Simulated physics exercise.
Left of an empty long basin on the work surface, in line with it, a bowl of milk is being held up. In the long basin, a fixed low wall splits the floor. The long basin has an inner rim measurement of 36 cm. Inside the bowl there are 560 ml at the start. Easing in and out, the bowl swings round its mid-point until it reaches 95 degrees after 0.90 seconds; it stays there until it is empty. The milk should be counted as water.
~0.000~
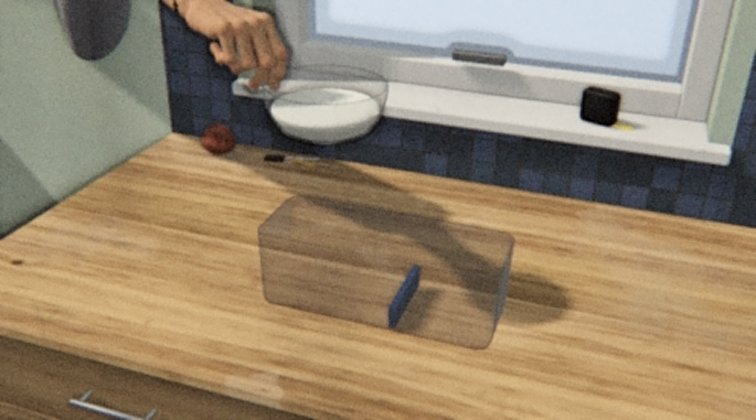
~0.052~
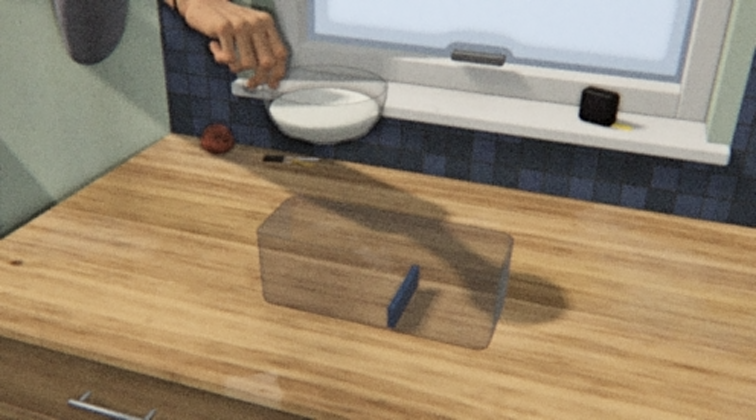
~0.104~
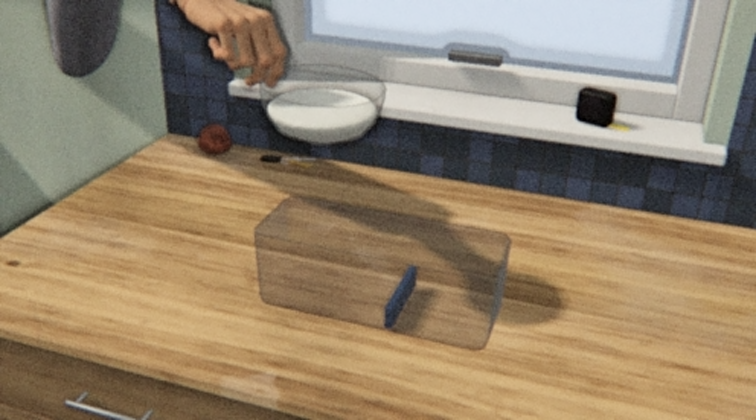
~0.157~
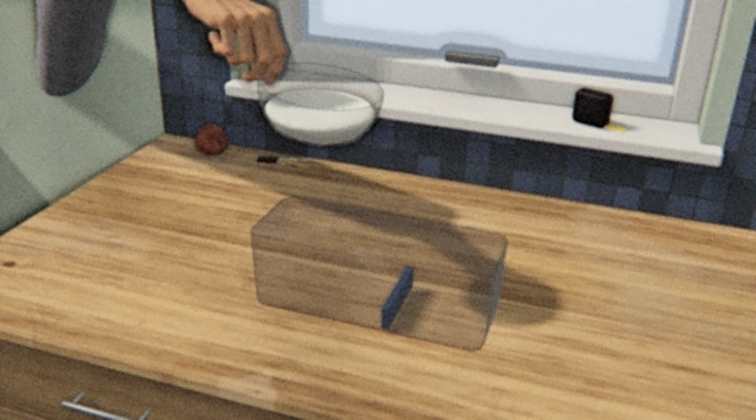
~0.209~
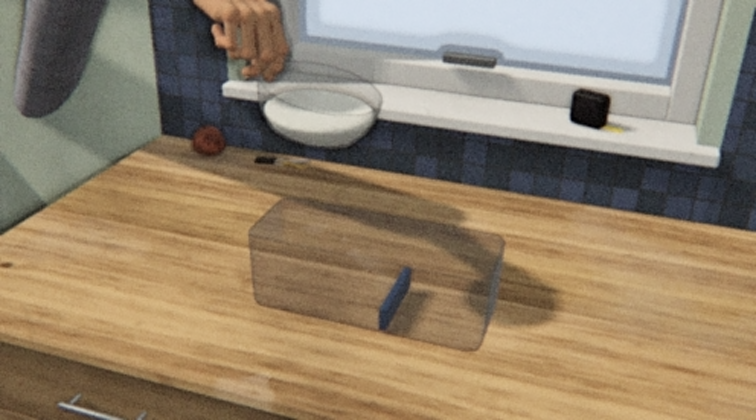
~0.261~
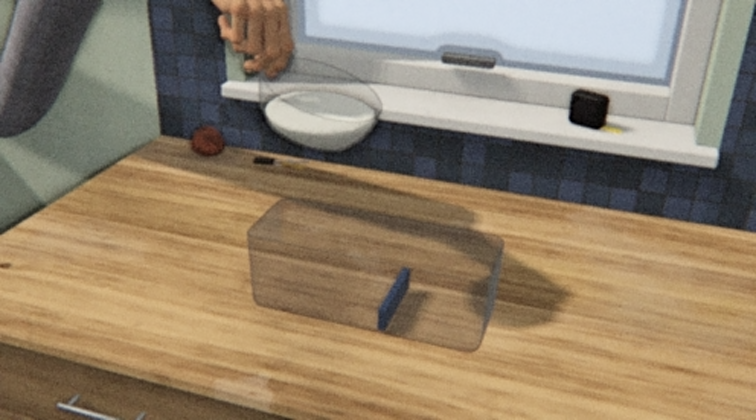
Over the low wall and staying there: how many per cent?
61 out of 100.
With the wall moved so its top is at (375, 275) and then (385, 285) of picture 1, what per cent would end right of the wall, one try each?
The first gives near 95 per cent and the second near 80 per cent.
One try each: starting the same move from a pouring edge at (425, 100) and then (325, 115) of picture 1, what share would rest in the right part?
Respectively about 90 and 10 percent.
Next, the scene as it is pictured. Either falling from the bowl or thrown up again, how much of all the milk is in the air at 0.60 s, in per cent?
Close to 46 in a hundred.
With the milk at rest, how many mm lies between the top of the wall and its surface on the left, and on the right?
Left: Roughly 28 mm; right: Roughly 16 mm.
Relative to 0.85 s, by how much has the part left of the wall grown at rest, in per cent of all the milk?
16 %.
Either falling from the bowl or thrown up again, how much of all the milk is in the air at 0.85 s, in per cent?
14 in a hundred, give or take.
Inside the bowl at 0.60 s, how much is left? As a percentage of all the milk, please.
Still held: Roughly 42 % of the total.
By 0.60 s the tilt is 72° and 43 per cent is still to pour, 1 is left of the wall and 10 right of it.
By 0.85 s the tilt is 94° and 5 per cent is still to pour, 21 is left of the wall and 60 right of it.
By 1.12 s the tilt is 95° and 0 per cent is still to pour, 38 is left of the wall and 61 right of it.
By 1.40 s the tilt is 95° and 0 per cent is still to pour, 38 is left of the wall and 61 right of it.
At rest 38 per cent lies left of the wall, 61 right of it and 1 outside.
